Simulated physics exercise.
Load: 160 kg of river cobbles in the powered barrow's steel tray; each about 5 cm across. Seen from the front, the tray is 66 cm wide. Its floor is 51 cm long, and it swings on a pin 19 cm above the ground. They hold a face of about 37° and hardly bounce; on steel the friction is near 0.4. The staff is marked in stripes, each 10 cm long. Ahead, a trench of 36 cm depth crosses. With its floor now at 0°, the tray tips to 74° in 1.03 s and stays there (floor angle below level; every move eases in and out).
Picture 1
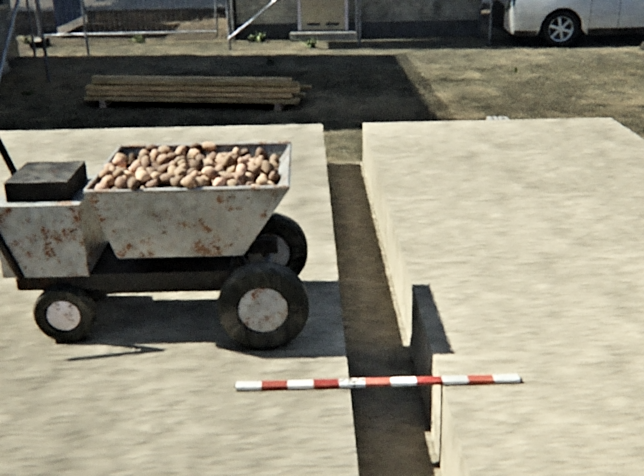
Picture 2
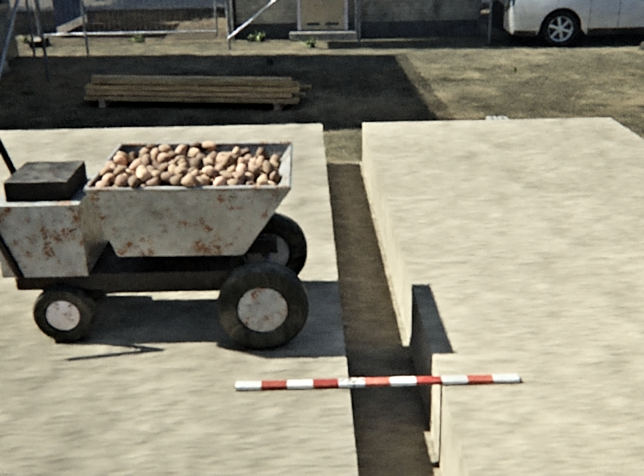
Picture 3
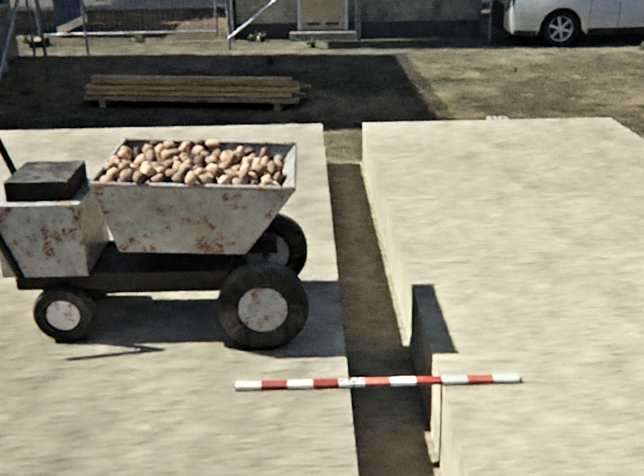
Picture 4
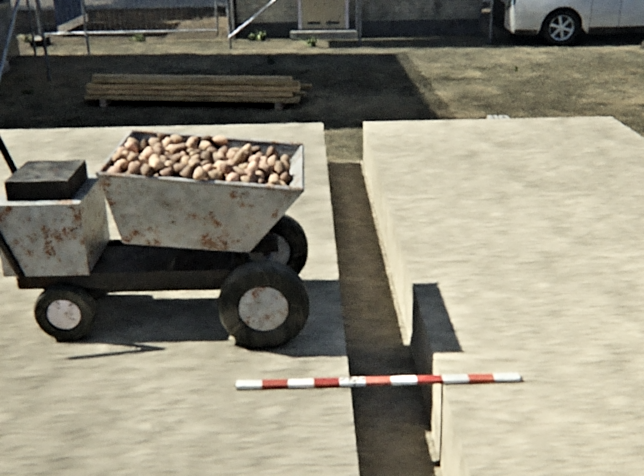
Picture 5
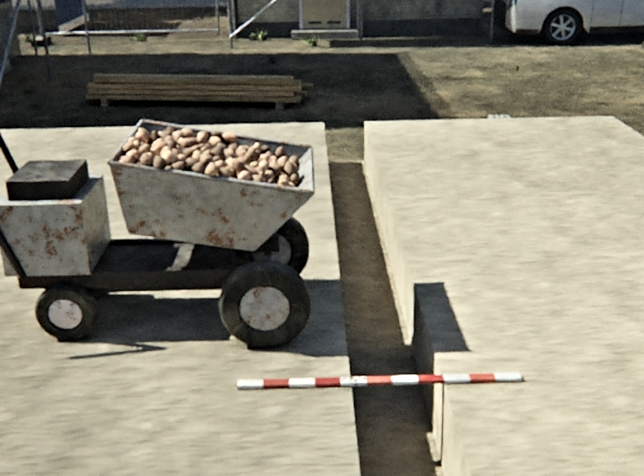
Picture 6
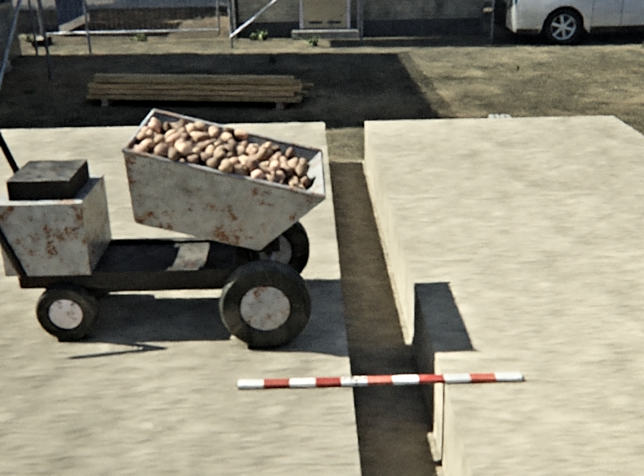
Rusty pale dumper on a concrete slab beside a trench, slowly raising its stone-filled tray and tilting it towards the right.
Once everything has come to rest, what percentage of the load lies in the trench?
46 %.
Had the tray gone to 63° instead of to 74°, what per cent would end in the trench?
Share in trench: Approx. 40%.
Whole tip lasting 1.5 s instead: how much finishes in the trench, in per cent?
55 %.
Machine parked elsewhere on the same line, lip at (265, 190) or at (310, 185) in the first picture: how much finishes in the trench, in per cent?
It'd be around 65 per cent and after that around 30 per cent.
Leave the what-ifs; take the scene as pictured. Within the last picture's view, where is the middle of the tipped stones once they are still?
Centre estimate: Around (435, 303).
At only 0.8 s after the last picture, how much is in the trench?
Around 10 per cent of it.
Then, 0.5 s after the last picture the floor is at 62°, 100 % in the tray; the foremost stones are at (400, 246).
Then, 0.8 s after the last picture the floor is at 74°, 55 % in the tray, 10 % in the trench, 34 % past the trench; the foremost stones are at (521, 307).
Then, 1.2 s after the last picture the floor is at 74°, 24 % in the tray, 22 % in the trench, 54 % past the trench; the foremost stones are past the picture's edge.
Then, 3.1 s after the last picture the floor is at 74°, 0 % in the tray, 46 % in the trench, 54 % past the trench; the foremost stones are past the picture's edge.
